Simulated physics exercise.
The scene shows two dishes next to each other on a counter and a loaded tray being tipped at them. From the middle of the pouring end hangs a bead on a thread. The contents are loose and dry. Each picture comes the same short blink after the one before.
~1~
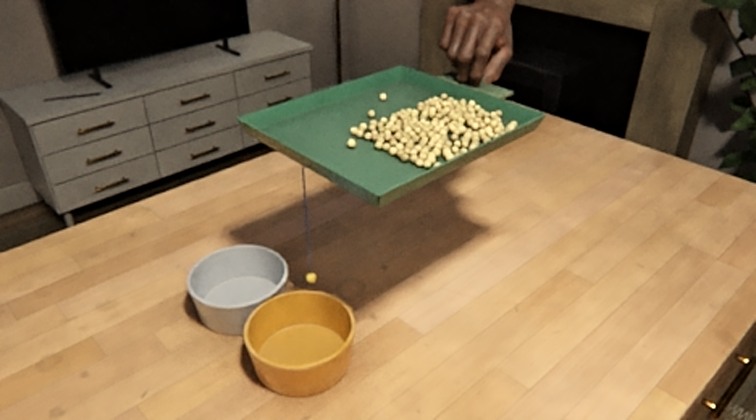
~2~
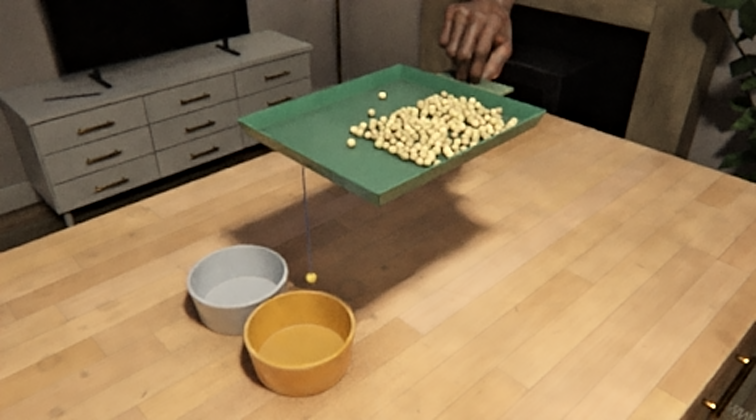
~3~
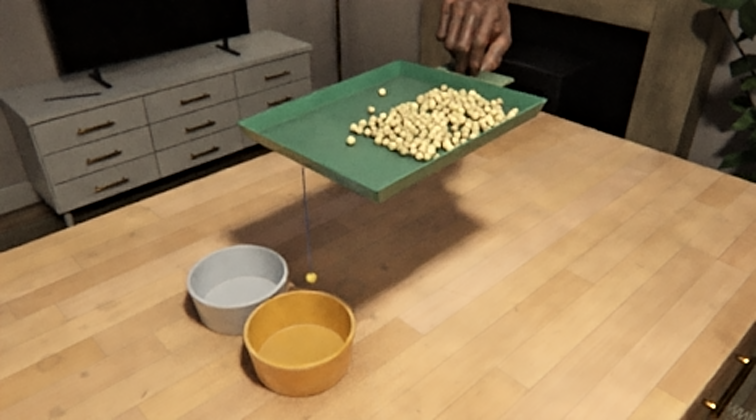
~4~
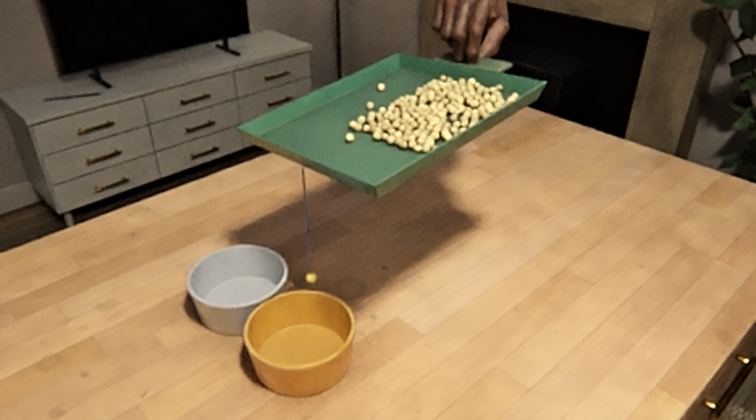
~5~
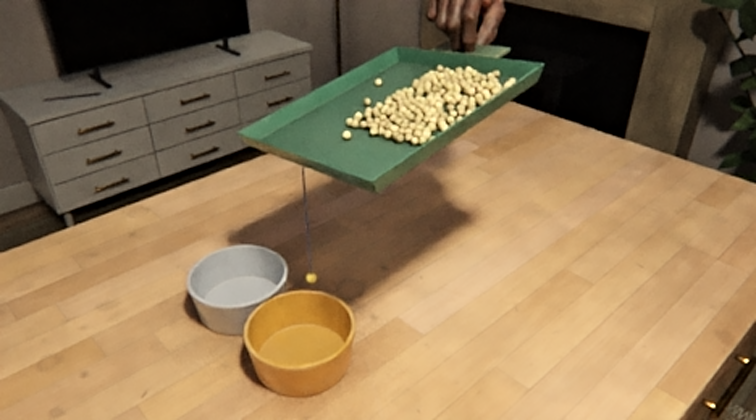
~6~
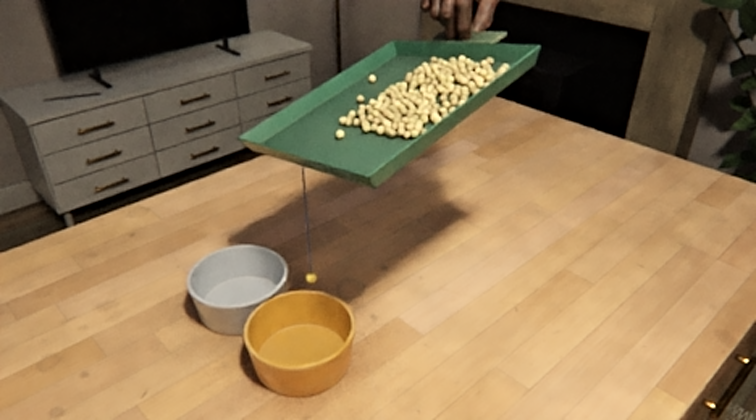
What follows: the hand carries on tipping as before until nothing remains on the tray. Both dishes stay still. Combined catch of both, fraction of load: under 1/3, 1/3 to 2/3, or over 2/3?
Reaches a third but not past two thirds.
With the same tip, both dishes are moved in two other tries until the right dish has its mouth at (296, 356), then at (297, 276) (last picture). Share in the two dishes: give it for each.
I'd say about 10 percent, followed by about 70 percent.
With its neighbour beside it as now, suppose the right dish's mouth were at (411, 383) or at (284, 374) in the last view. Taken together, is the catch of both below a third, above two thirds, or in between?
Two tries, in turn: Under a third and under a third.
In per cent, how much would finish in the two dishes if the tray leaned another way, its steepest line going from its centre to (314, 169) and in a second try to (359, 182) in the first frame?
For the first aim it is 70 in a hundred, for the second 10 in a hundred.
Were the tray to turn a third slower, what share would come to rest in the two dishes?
Result: About 60 per cent.
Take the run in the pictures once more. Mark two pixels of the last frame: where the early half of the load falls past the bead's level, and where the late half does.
Half one: (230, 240), half two: (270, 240).
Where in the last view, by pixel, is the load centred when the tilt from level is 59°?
Roughly at (254, 186).
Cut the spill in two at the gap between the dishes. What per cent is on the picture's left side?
I'd put it at around 60 per cent.
Soon after the last picture, tray tipped steeply; about half on the tray; about a quarter in the left dish; a small part outside both; about a quarter in the air.
A little later, tray tipped right over; a stray few on the tray; about half in the left dish; about half outside both; a small part in the air.
Later still, tray tipped past a quarter turn; a stray few in the right dish; about half in the left dish; about half outside both.
By the end, tray tipped past a quarter turn; a stray few in the right dish; about half in the left dish; about half outside both.
